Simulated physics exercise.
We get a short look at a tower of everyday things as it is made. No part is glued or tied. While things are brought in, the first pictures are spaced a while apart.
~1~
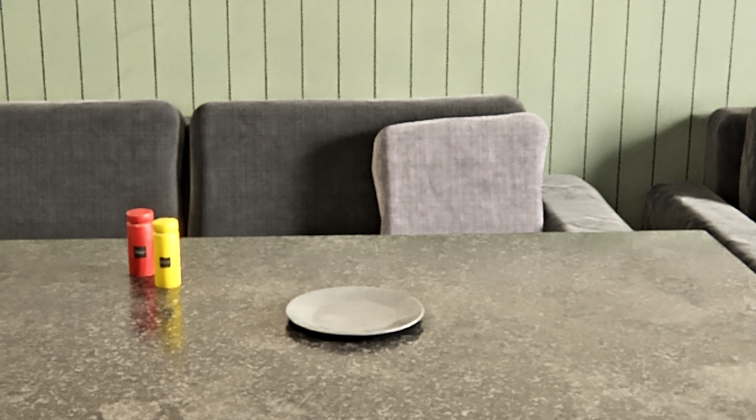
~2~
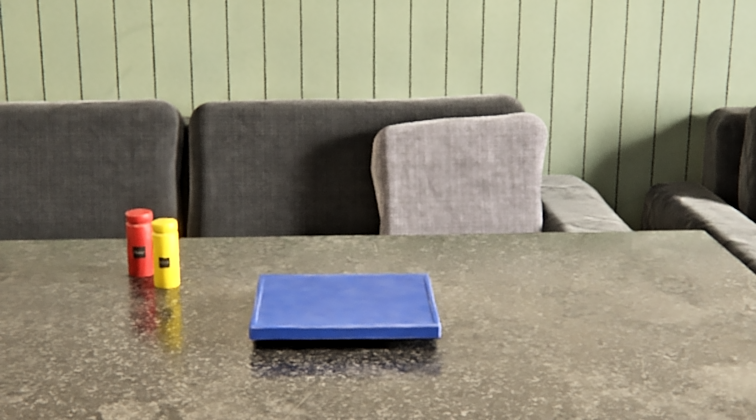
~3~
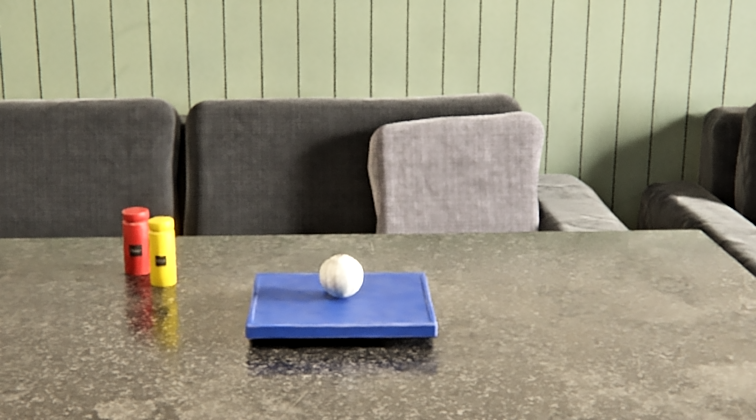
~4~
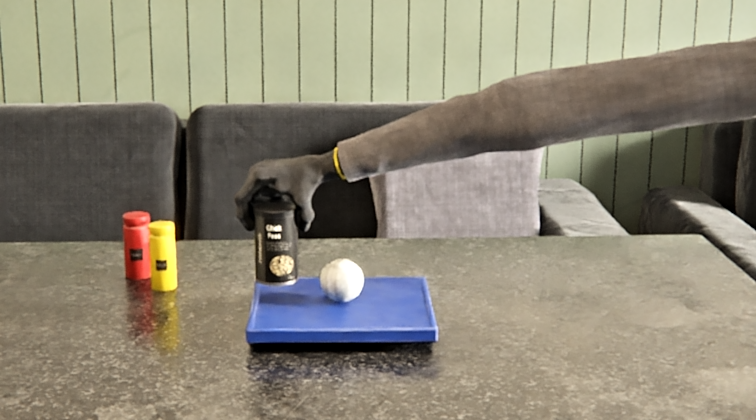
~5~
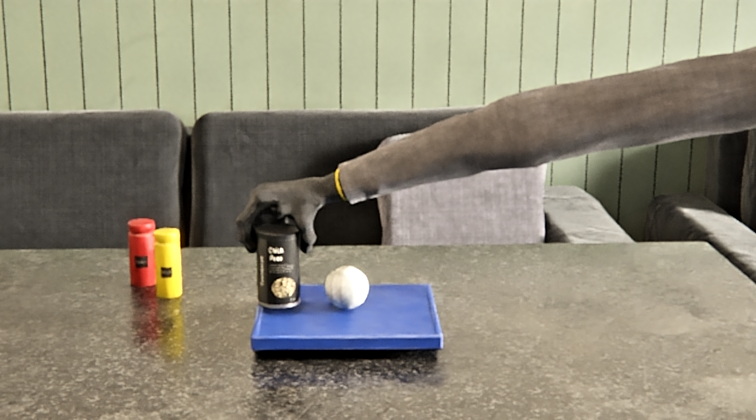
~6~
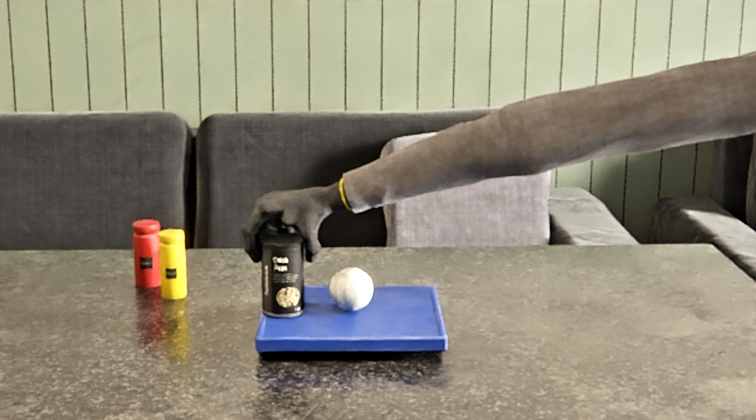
A blue tray appears over the round grey plate on a speckled table, near a red shaker and a yellow shaker, and a white onion is added on top. A dark-gloved hand reaching in from the right then lowers a black tin onto the tray's left side, beside the onion, and keeps hold of it.
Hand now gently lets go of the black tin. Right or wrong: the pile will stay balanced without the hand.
Right.
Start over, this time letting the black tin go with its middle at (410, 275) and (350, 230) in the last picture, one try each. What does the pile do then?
Stays standing, then topples over.
Then, 0.50 s on from there, no change.
Then, 1.30 s on from there, black tin resting near (283, 276).
In the end, all 6 unmoved. At the end, from the last picture's camera, black tin near (283, 276). The pile holds.
